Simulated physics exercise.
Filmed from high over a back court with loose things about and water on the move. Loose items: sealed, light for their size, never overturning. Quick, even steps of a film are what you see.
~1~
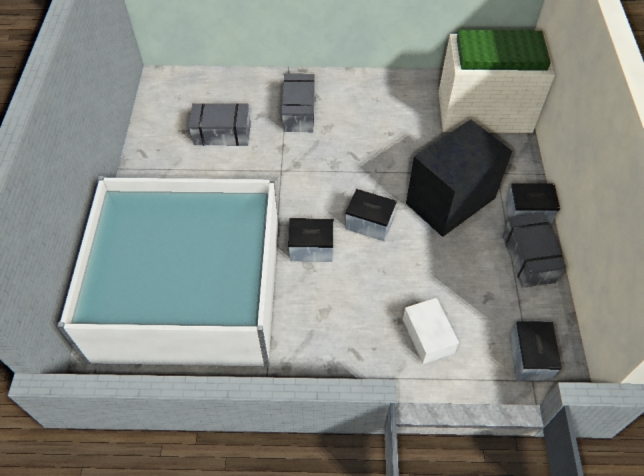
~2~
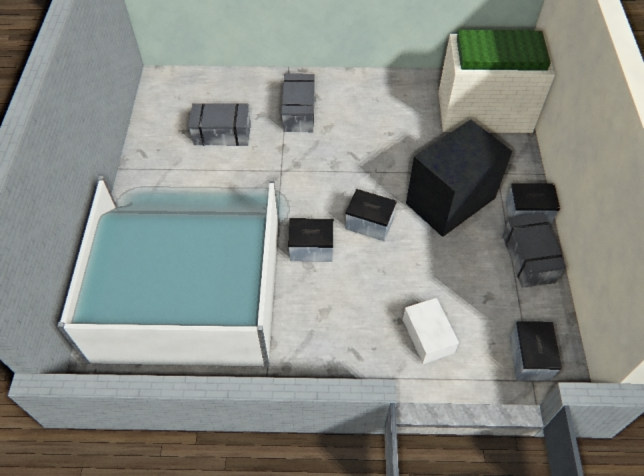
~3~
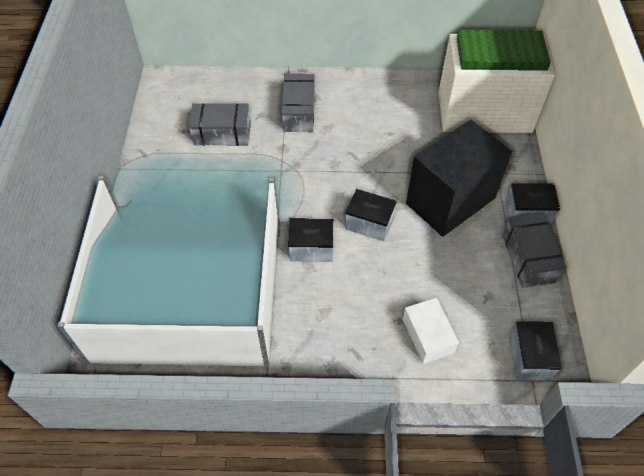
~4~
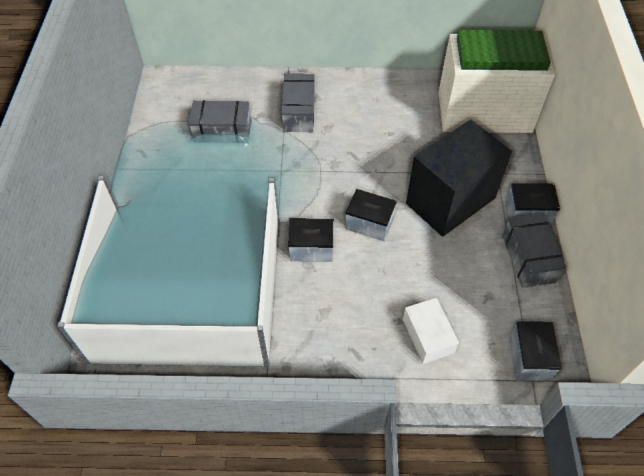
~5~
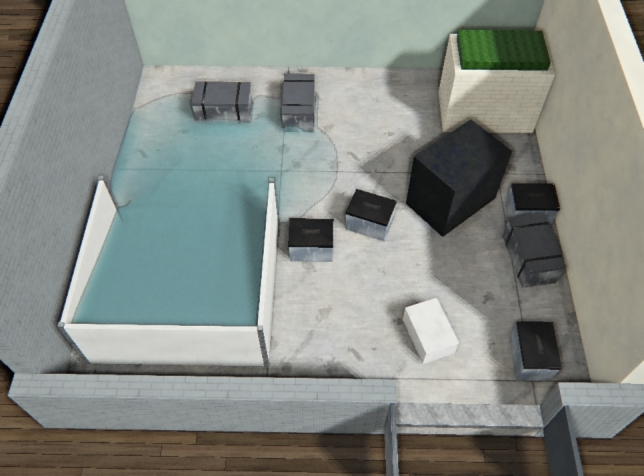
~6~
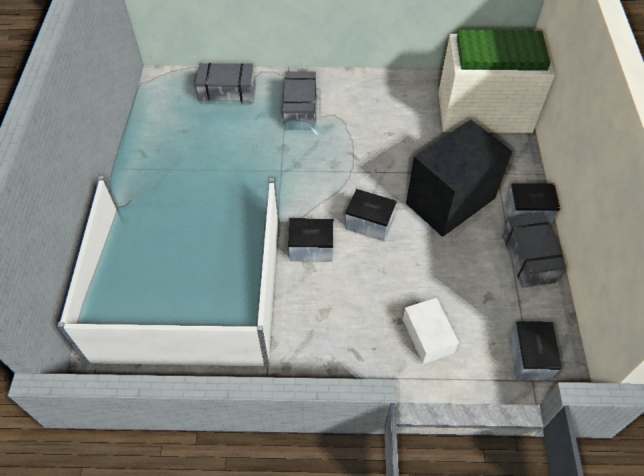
A walled court with a pale stone floor is seen from high above by a still camera. A white-walled tank of teal water stands at left, with two dark grey trunks behind it, dark boxes at centre and right, a white block, a large black angular block and a green-topped pale planter. The tank's back wall disappears, water spreads backward and rightward across the floor, and the left trunk slides toward the back wall before the other shifts slightly.
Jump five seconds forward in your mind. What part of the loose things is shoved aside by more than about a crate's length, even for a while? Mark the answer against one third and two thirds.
One to two thirds of them.
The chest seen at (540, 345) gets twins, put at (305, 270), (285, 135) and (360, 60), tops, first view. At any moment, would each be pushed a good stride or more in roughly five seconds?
Copy one: Barely shifts; copy two: Slides well clear; copy three: Slides well clear.
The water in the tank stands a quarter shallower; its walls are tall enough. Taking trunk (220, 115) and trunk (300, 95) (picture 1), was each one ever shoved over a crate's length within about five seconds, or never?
First one: Travelled that far, second one: Travelled that far.
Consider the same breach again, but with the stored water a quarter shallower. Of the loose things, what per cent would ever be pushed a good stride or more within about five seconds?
By my count, 40 %.
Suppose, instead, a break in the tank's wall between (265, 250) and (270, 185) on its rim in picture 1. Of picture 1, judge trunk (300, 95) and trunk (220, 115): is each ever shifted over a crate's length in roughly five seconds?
Well, the pair come out as did not travel far and did not travel far.
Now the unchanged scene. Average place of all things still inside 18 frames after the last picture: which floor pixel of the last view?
(430, 223).
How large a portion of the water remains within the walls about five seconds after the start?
Roughly 100 in a hundred.
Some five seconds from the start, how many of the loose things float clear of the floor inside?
Exactly 2 of them.
A moment on, 1 of 8 are well off their spots; 1 afloat.
Next, 2 of 8 are well off their spots; 2 afloat.
Later, 2 of 8 are well off their spots; 2 afloat.
In the end, 3 of 8 are well off their spots, and 3 have been at some point; 2 afloat.
